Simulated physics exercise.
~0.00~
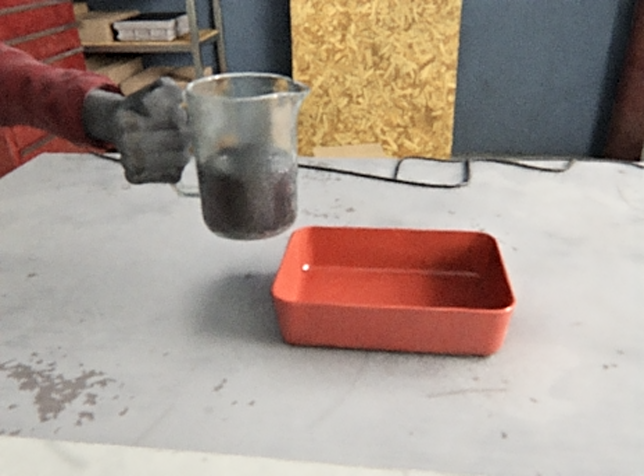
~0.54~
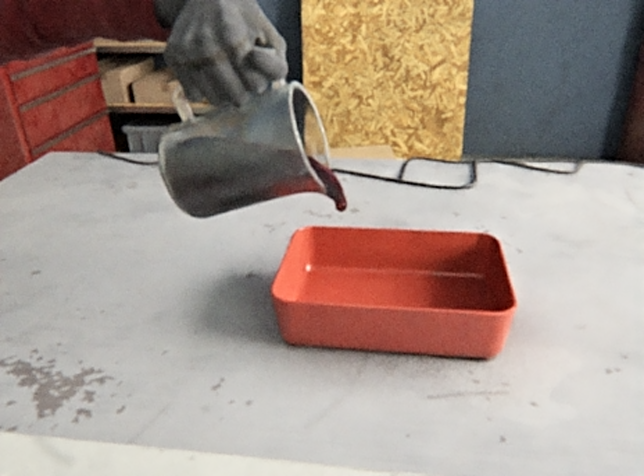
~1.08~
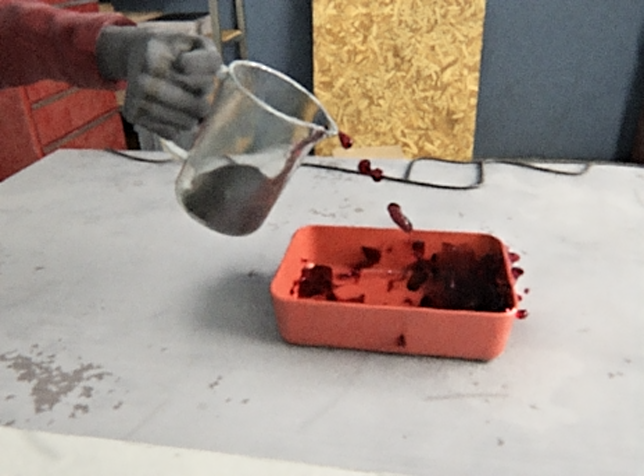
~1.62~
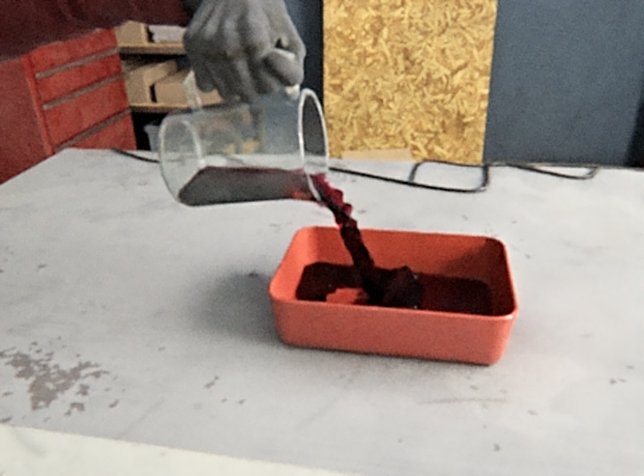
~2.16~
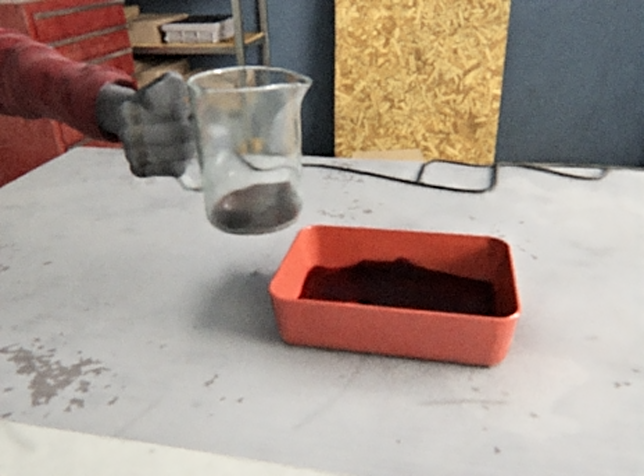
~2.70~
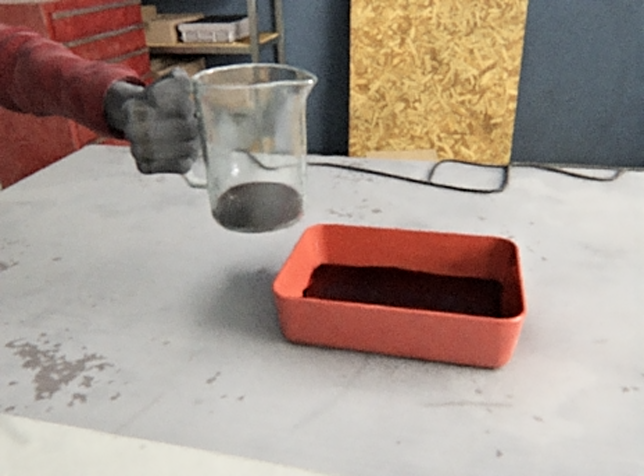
A gloved hand holds a clear glass jug of dark wine above an empty red-orange oven dish on a pale, worn table, seen from slightly above. Behind stand red drawers, shelves, a golden chipboard panel, a blue-grey wall and a black cable. The hand tips the jug steeply rightward and dark red wine starts to fall. It eases the jug partway back as drops scatter around the dish's right side, then tips it steeply again, pouring a stream. Finally the jug is levelled with a little wine left, and a dark pool lies in the dish.
